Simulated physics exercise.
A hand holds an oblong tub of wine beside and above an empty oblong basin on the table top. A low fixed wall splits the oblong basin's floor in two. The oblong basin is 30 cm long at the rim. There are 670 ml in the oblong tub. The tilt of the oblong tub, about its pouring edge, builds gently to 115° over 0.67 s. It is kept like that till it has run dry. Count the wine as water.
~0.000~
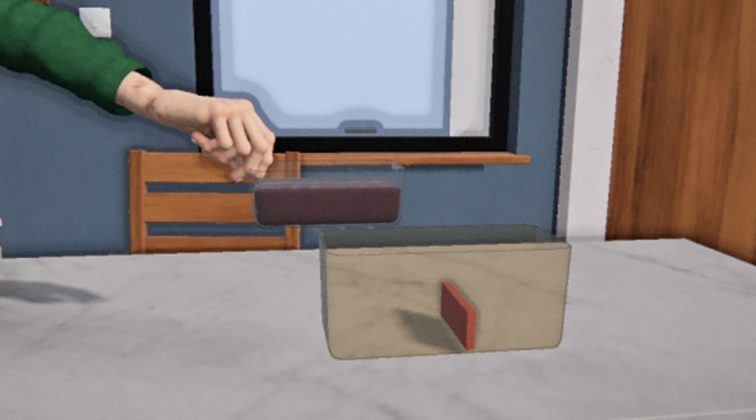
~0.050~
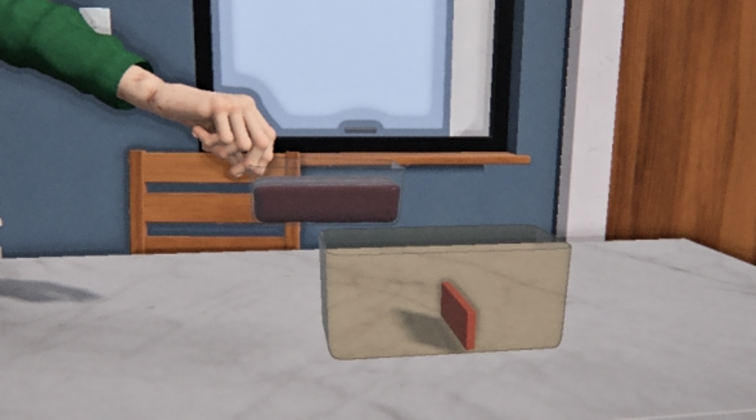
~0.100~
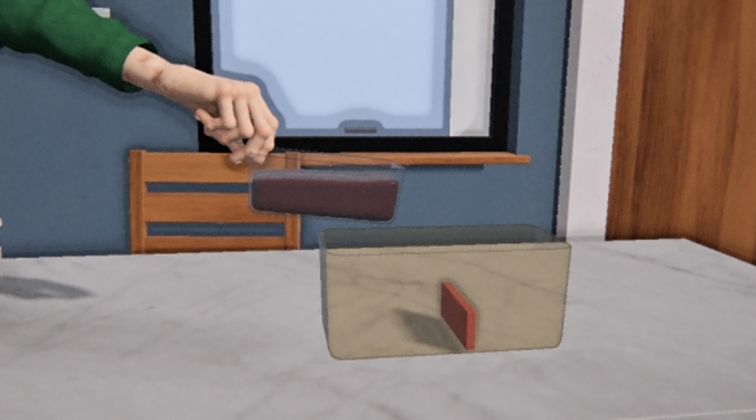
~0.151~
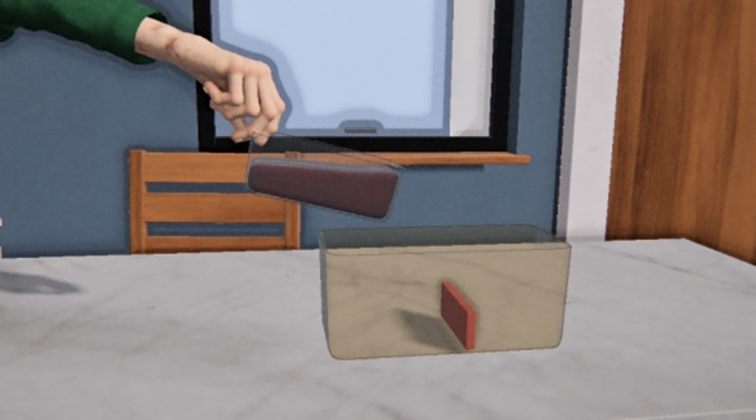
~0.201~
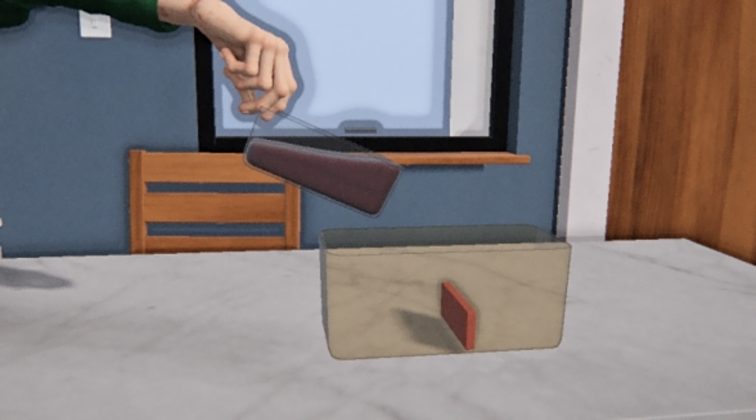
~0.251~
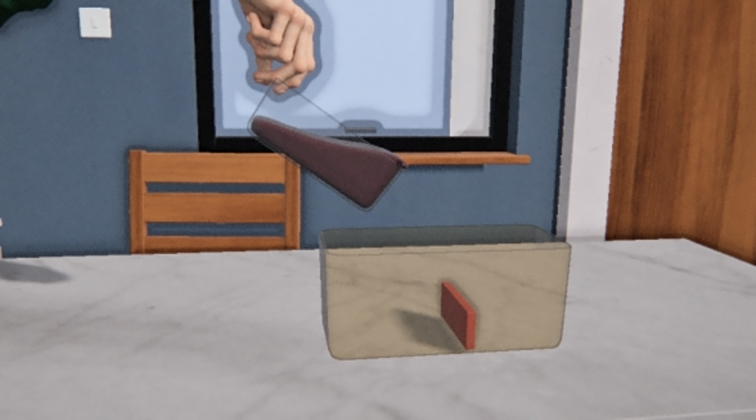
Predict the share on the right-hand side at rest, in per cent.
Roughly 64 per cent is past the wall.
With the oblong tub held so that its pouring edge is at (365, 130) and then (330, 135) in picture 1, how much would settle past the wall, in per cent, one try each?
In turn about 55 and 15 per cent.
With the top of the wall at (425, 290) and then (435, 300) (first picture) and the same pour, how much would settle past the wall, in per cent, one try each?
First 80, then 75 per cent.
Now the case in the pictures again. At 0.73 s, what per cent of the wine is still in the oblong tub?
Near 0 in a hundred.
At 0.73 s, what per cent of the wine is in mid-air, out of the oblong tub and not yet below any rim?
Some 20 per cent.
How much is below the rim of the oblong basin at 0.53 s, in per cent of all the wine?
Some 22 per cent.
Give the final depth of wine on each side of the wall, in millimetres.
Some 8 mm on the left and 30 mm on the right.
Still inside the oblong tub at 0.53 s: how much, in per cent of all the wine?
Near 16 in a hundred.
Then, 0.53 s in, the tilt is 103° and 15 per cent is still to pour, 4 is left of the wall and 18 right of it.
Then, 0.73 s in, the tilt is 115° and 0 per cent is still to pour, 10 is left of the wall and 67 right of it.
Then, 0.94 s in, the tilt is 115° and 1 per cent is still to pour, 17 is left of the wall and 62 right of it.
Then, 1.17 s in, the tilt is 115° and 0 per cent is still to pour, 25 is left of the wall and 65 right of it.
Finally, 26 per cent lies left of the wall, 64 right of it and 10 outside.
